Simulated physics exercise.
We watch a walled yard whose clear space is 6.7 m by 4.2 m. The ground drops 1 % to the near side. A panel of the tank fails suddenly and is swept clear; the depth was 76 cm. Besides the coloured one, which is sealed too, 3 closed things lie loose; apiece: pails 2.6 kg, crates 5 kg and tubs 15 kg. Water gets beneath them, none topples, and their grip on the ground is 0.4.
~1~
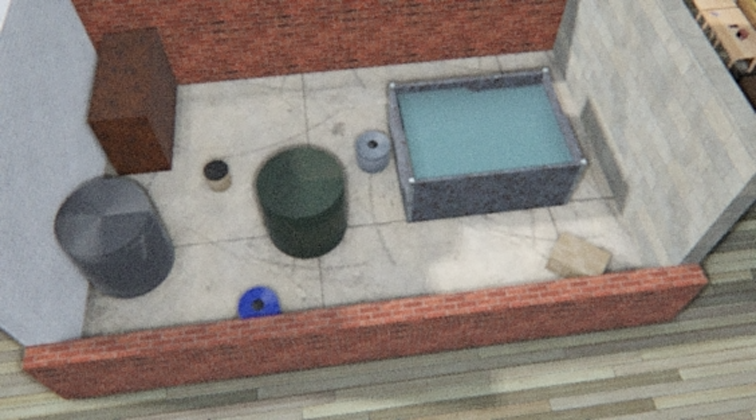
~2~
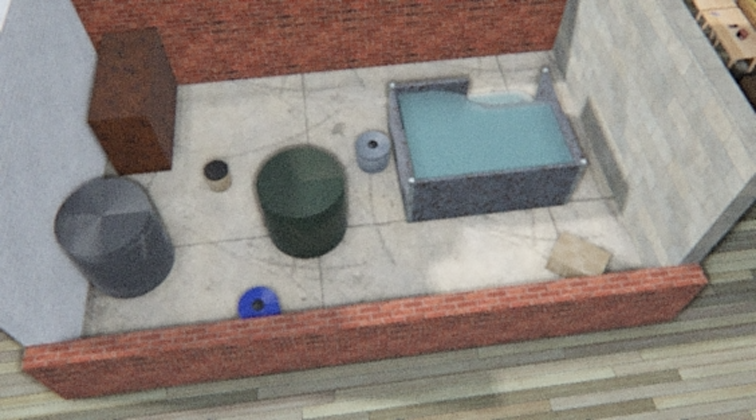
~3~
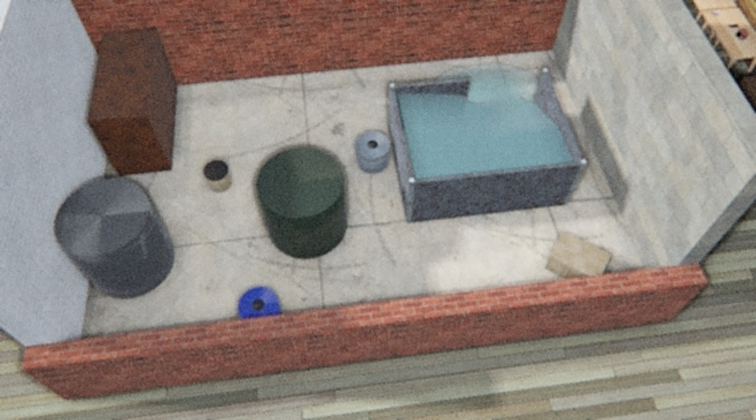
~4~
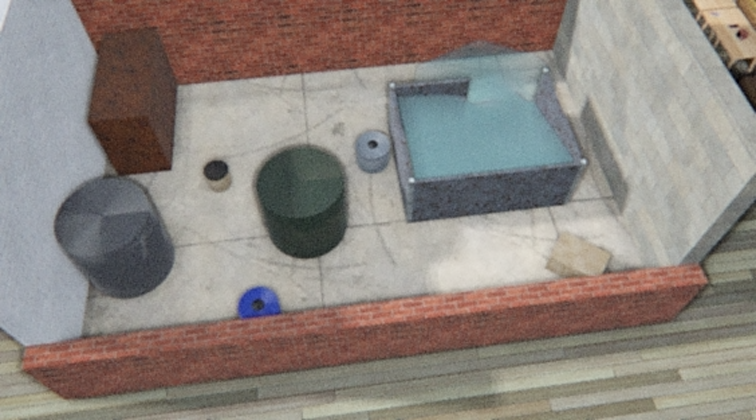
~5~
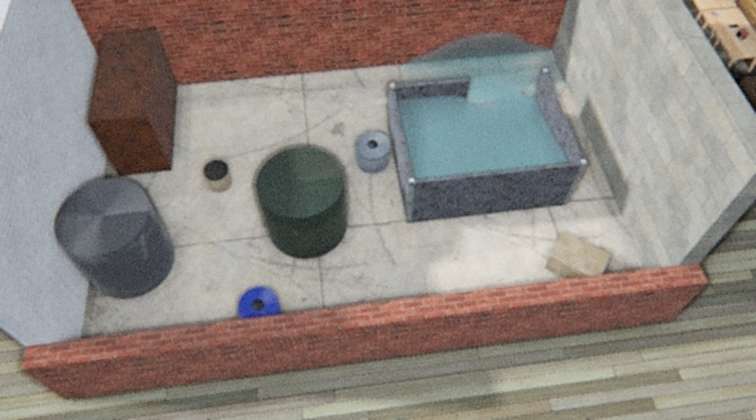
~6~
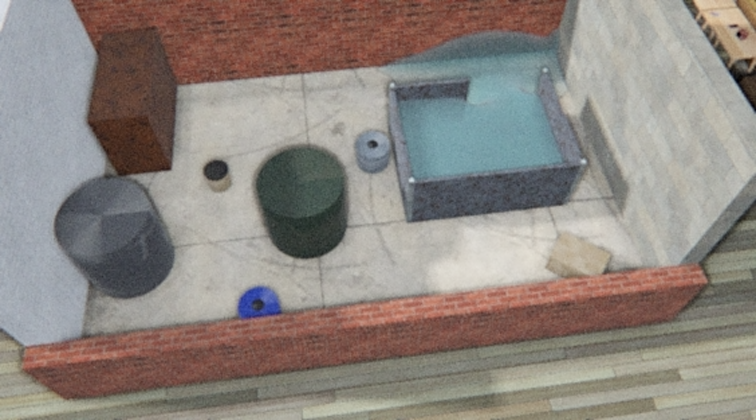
Water surging through a gap in the far side of a tank and spreading along a brick wall, surrounding containers staying still.
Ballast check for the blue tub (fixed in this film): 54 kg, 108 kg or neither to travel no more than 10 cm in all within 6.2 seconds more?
I expect that the smaller load will do.
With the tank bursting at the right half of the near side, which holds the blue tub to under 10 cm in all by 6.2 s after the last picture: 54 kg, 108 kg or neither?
Then only the larger load is enough.
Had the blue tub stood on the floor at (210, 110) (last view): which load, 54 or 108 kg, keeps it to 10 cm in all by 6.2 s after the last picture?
Either load holds.
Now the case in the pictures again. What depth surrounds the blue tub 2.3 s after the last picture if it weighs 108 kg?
About 0 cm.
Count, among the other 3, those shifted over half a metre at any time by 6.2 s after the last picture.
2 of them.
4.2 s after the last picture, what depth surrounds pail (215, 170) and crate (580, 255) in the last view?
About 9 and 6 cm.
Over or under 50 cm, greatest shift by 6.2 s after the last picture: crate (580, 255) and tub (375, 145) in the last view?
In that order: More, short of it.
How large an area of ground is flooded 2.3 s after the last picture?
Roughly 18 m2.
Then, 0.6 s after the last picture the blue tub would be 0 cm from its start with 54 kg and 0 cm from its start with 108 kg; 0 cm of water round it then.
Then, 2.3 s after the last picture the blue tub would be 0 cm from its start with 54 kg and 0 cm from its start with 108 kg; 0 cm of water round it then.
Then, 4.2 s after the last picture the blue tub would be 0 cm from its start with 54 kg and 0 cm from its start with 108 kg; 14 cm of water round it then.
Then, 6.2 s after the last picture the blue tub would be 0 cm from its start with 54 kg and 0 cm from its start with 108 kg; 12 cm of water round it then.
